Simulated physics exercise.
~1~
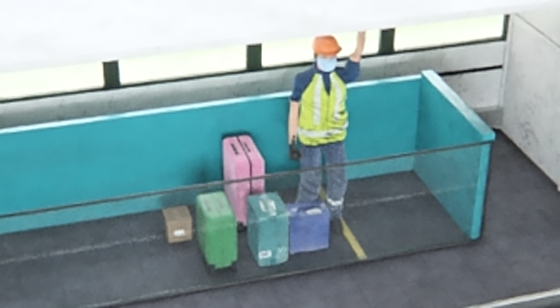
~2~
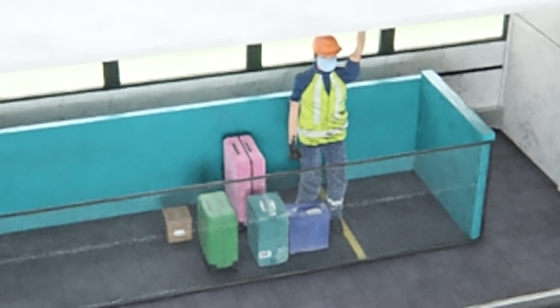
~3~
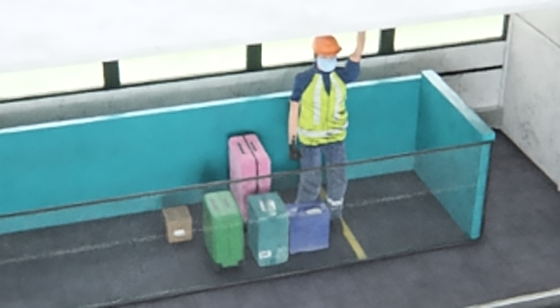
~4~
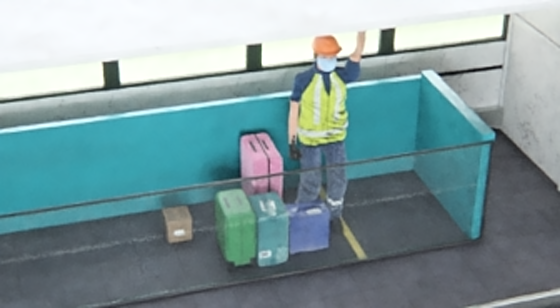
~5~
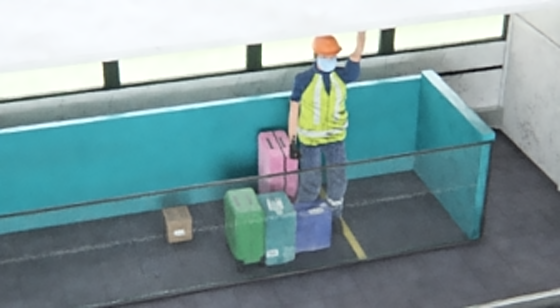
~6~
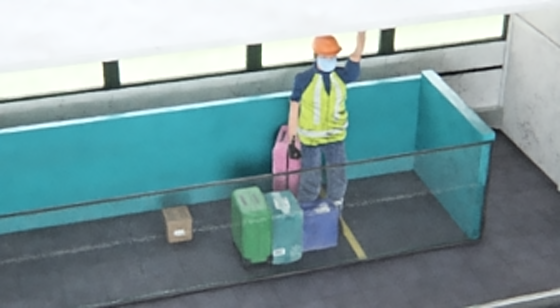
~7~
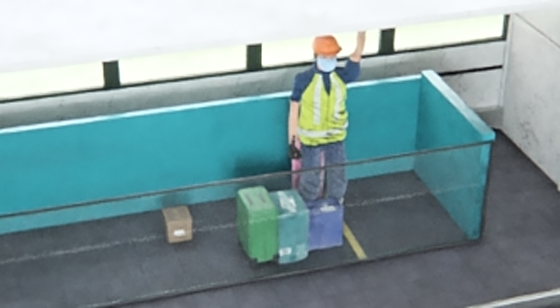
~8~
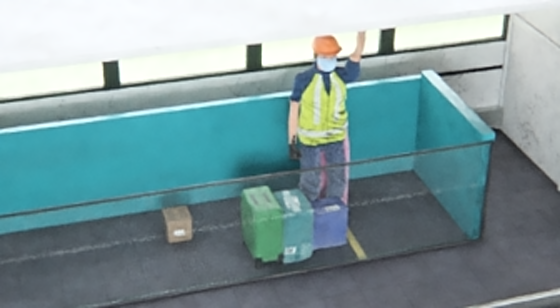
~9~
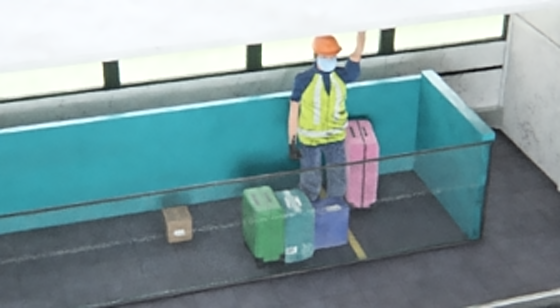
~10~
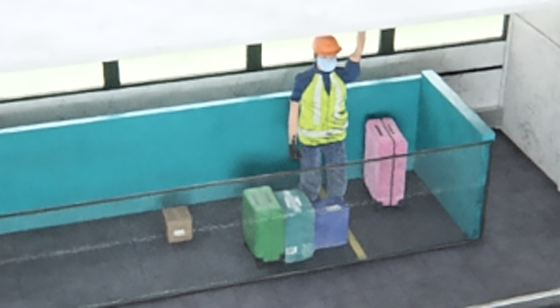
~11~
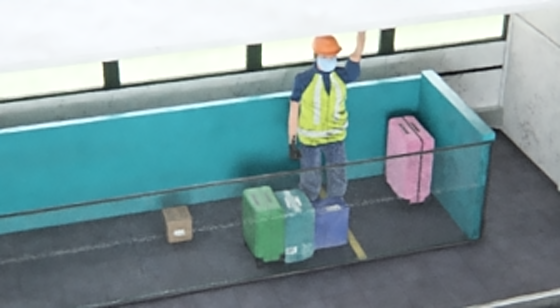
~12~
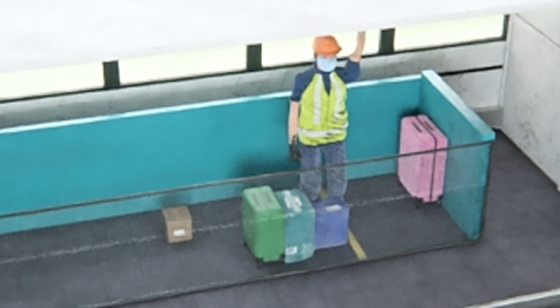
Pink suitcase sliding right behind a standing masked worker and stopping near the end wall, as green, teal and blue luggage bunches together.
